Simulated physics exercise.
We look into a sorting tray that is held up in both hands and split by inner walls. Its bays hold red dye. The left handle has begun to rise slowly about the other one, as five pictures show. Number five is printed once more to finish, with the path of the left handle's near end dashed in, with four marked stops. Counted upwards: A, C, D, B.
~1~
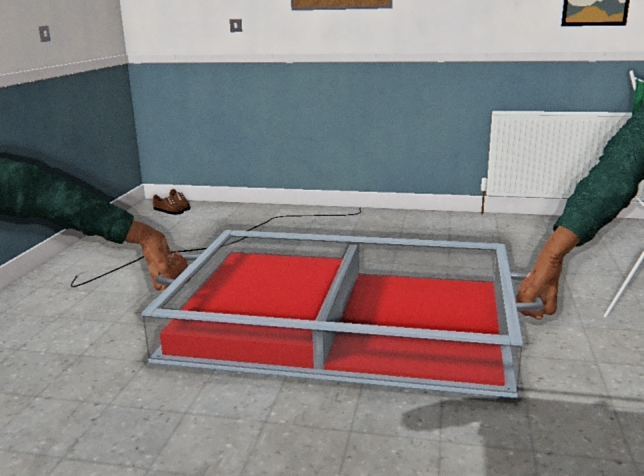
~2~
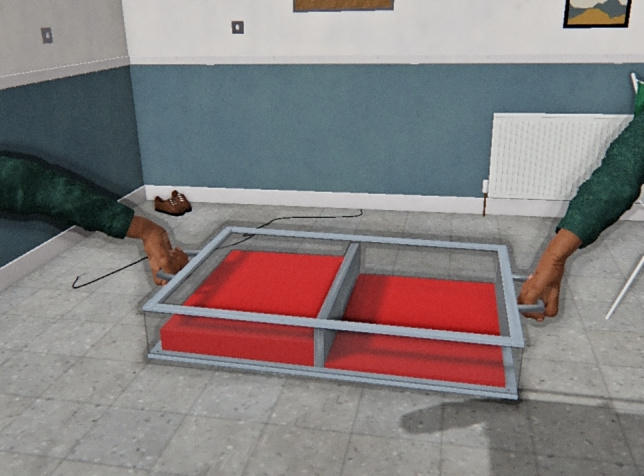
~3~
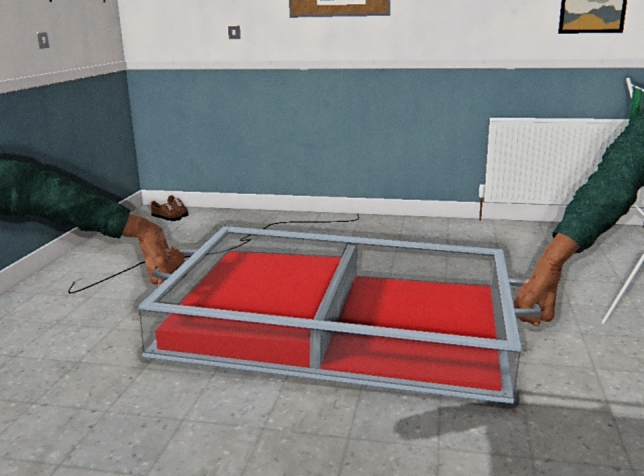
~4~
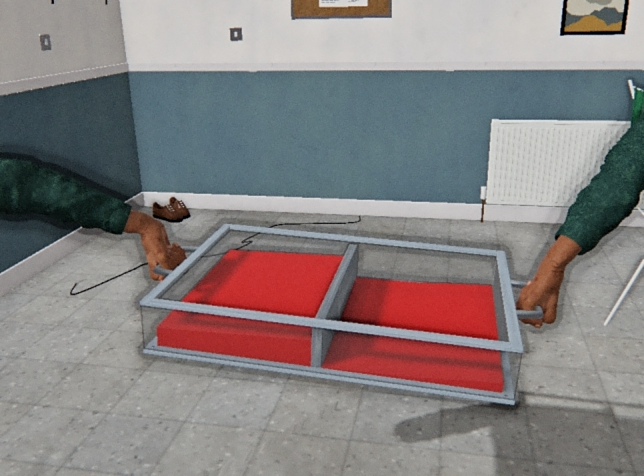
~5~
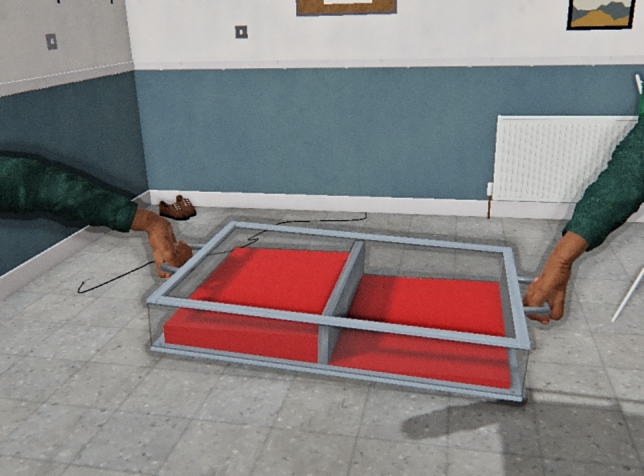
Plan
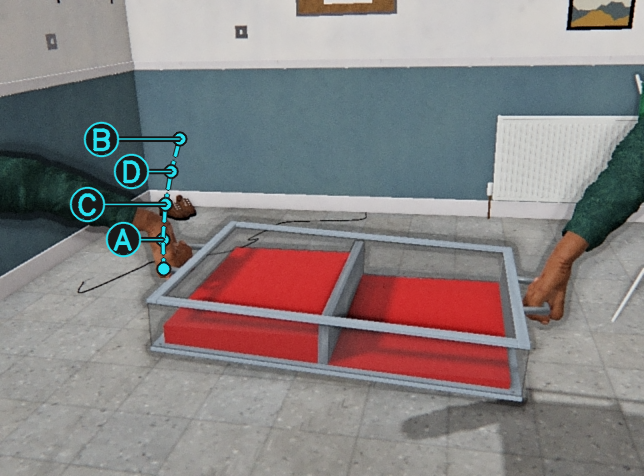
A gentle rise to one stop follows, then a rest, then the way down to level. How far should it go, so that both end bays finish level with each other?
The answer is stop B.
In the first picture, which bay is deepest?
That is the left bay.
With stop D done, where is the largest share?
It is the left one.
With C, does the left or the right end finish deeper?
The left one.
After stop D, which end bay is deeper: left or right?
The left end bay.
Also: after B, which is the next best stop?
D.
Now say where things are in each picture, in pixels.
The tray is level; deepest in the left bay, at (268, 292), shallowest in the right; left handle at (172, 269).
Tipped about 1° down to the right; no wall is crossed; left handle at (172, 264).
Tipped about 2° down to the right; no wall is crossed; left handle at (168, 263).
Tipped about 3° down to the right; no wall is crossed; left handle at (170, 260).
Tipped about 3° down to the right; deepest in the left bay, at (273, 285), shallowest in the right; left handle at (176, 257).
On the marked copy, A at (163, 239); B at (179, 139); C at (165, 204); D at (171, 171).
For stop A, the left end bay stands much deeper than the other; nothing spills.
For stop B, the two end bays stand about equally deep; nothing spills.
For stop C, the left end bay stands much deeper than the other; nothing spills.
For stop D, the left end bay stands much deeper than the other; nothing spills.
